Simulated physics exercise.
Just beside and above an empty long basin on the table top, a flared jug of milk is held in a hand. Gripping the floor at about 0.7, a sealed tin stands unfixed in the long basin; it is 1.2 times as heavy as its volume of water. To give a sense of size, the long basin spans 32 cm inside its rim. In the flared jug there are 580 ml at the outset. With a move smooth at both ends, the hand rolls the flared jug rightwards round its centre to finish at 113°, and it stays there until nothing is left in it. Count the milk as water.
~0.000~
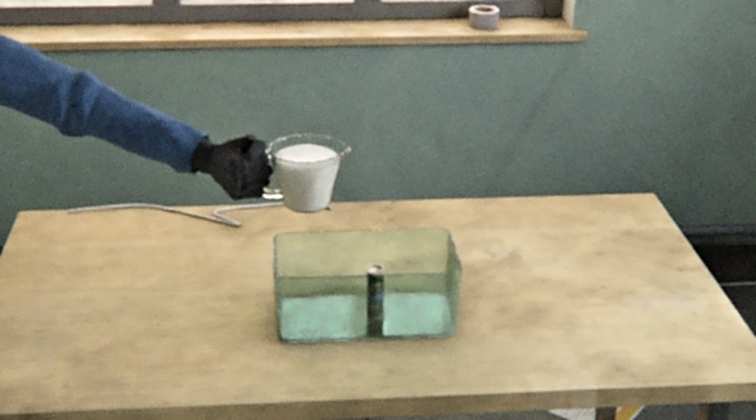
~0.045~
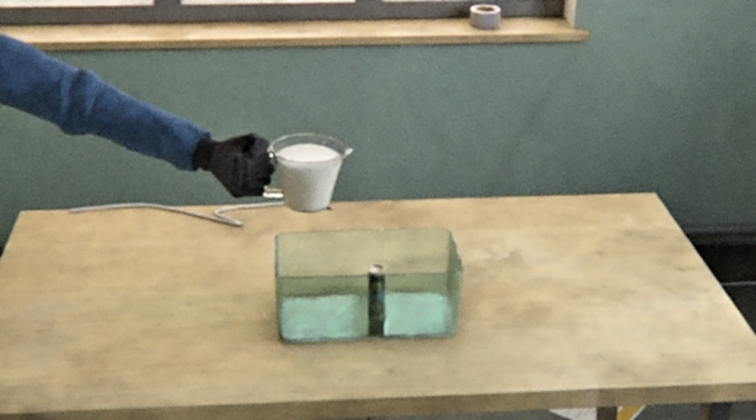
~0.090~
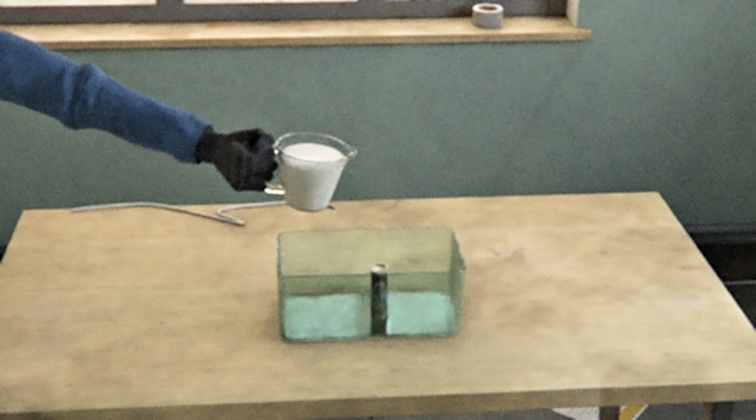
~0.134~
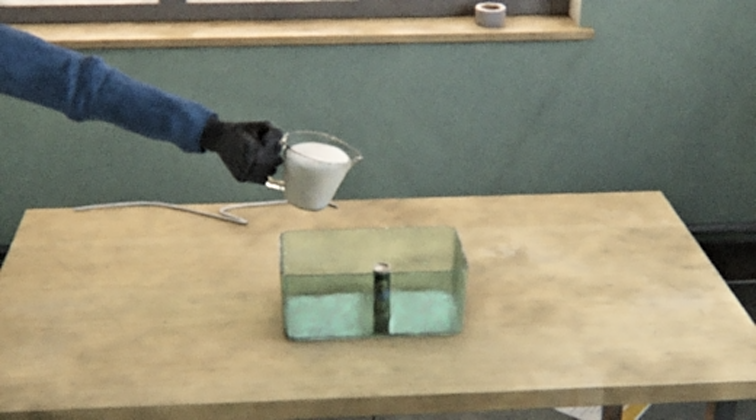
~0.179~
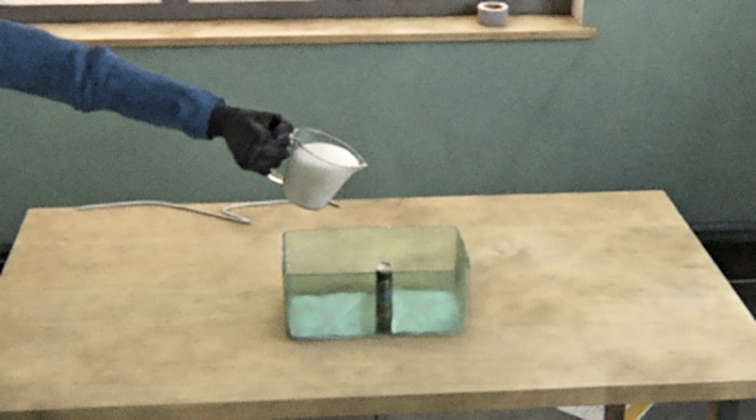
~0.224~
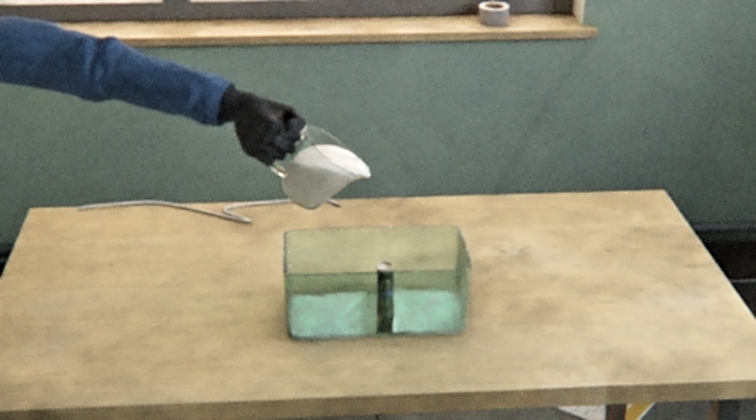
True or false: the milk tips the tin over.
True.
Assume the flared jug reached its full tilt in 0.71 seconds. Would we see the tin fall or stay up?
Then it tips over.
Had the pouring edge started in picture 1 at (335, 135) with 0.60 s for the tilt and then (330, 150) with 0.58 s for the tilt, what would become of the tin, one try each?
First it tips over; then it tips over.
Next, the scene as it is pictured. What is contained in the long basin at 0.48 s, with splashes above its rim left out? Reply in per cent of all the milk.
40 %, give or take.
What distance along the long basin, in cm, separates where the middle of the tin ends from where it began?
Around 8.0 cm.
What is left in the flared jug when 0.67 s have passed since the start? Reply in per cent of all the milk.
Share remaining: Approx. 1 %.
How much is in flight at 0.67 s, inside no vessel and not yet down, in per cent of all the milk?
Estimated airborne part: Roughly 5 per cent.
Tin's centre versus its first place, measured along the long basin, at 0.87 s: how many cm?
Near 4 cm of travel.
After 0.48 s the tilt is 105° and 29 per cent is still to pour; the tin stands where it began.
After 0.67 s the tilt is 113° and 1 per cent is still to pour; the tin stands 2 cm from where it began.
After 0.87 s the tilt is 113° and 0 per cent is still to pour; the tin leans 31°.
After 1.08 s the tilt is 113° and 0 per cent is still to pour; the tin lies on its side.
In the end the tin lies on its side.
